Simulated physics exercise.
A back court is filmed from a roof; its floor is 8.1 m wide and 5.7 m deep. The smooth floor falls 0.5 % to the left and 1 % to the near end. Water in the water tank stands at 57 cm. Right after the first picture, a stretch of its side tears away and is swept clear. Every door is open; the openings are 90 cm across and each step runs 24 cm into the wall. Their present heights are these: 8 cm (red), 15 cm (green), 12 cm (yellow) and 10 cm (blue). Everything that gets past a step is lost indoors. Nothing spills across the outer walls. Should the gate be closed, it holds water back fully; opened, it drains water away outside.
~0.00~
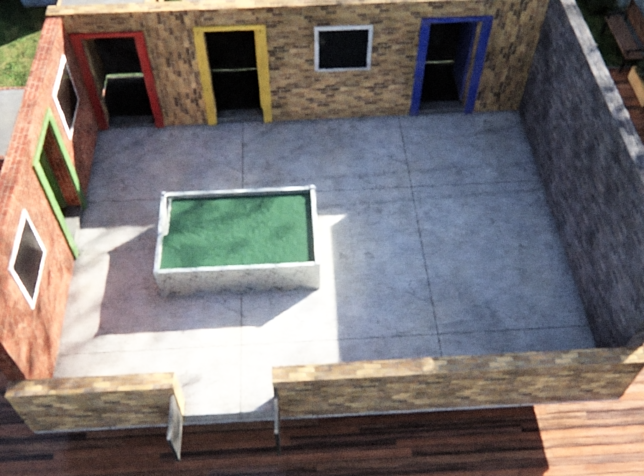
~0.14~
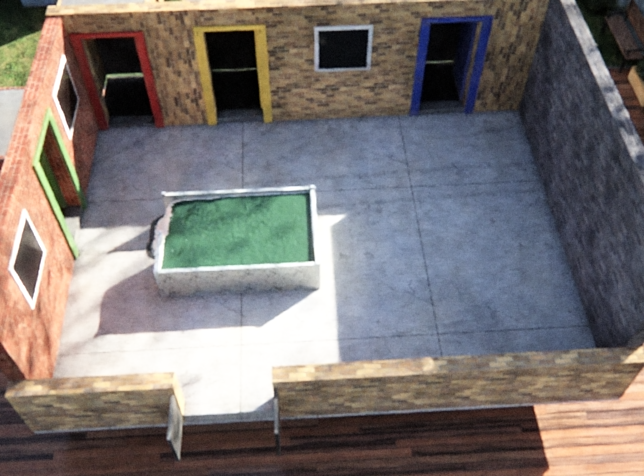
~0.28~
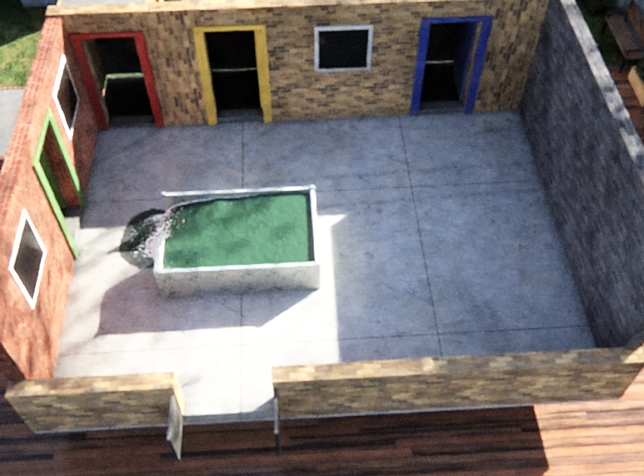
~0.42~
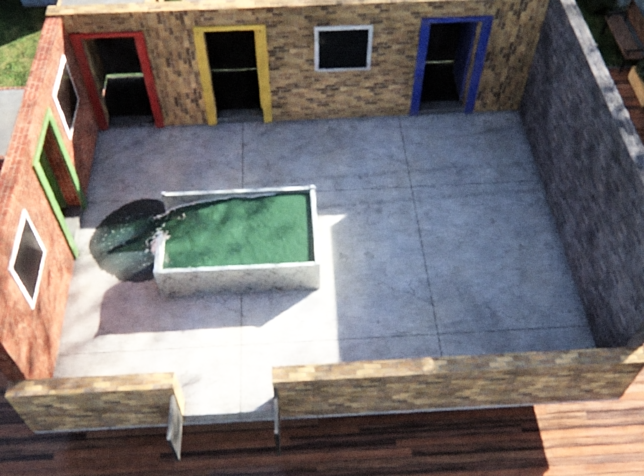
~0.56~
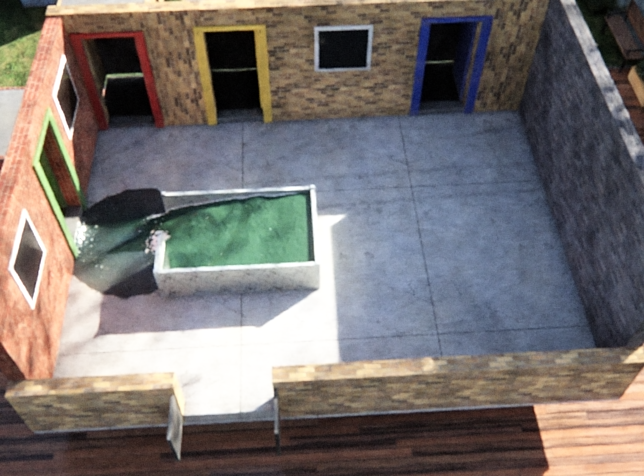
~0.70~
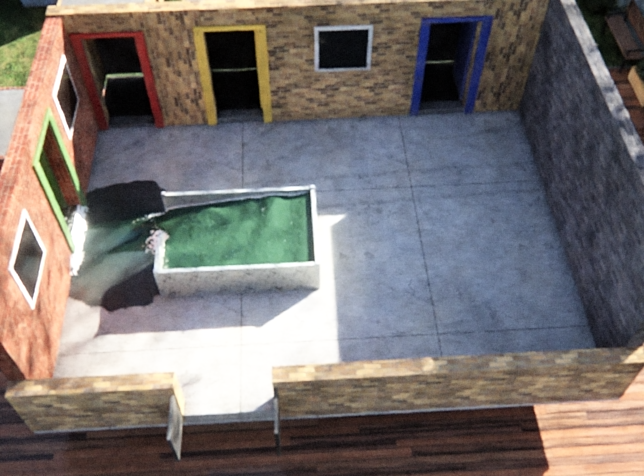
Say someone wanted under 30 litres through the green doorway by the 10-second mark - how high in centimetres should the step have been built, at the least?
They should have built it at least 25 cm high.
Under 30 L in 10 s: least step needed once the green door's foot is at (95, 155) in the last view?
About 9.0 cm.
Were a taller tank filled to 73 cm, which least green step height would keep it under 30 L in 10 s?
Something near 34 cm should do.
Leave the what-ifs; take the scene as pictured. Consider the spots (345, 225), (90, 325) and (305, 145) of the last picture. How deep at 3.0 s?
Around 0 cm, 6 cm and 0 cm.
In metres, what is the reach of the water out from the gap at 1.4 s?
2.8 m.
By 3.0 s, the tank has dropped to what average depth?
Some 32 cm.
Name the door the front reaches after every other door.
It's the blue door.
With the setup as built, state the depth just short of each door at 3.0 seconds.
Centimetres: Red = 18, green = 25, yellow = 1, blue = 0.
After 1.4 s water covers 10 % of the floor, deepest (34 cm) near (165, 233); 31 cm at the green door, 38 litres in over its 15 cm step.
After 3.0 s water covers 20 % of the floor, deepest (26 cm) near (79, 238); 25 cm at the green door, 153 litres in over its 15 cm step.
After 10.0 s water covers 85 % of the floor, deepest (10 cm) near (49, 407); 10 cm at the green door, 198 litres in over its 15 cm step.
At the green door as built, the water arrived by 0.6 s and peaked near 31 cm at 1.8 s.
Run again over the same 10 s with other heights there, 79 litres in over 21 cm, 12 litres over 28 cm. The limit of 30 litres is kept from about 25 cm up.
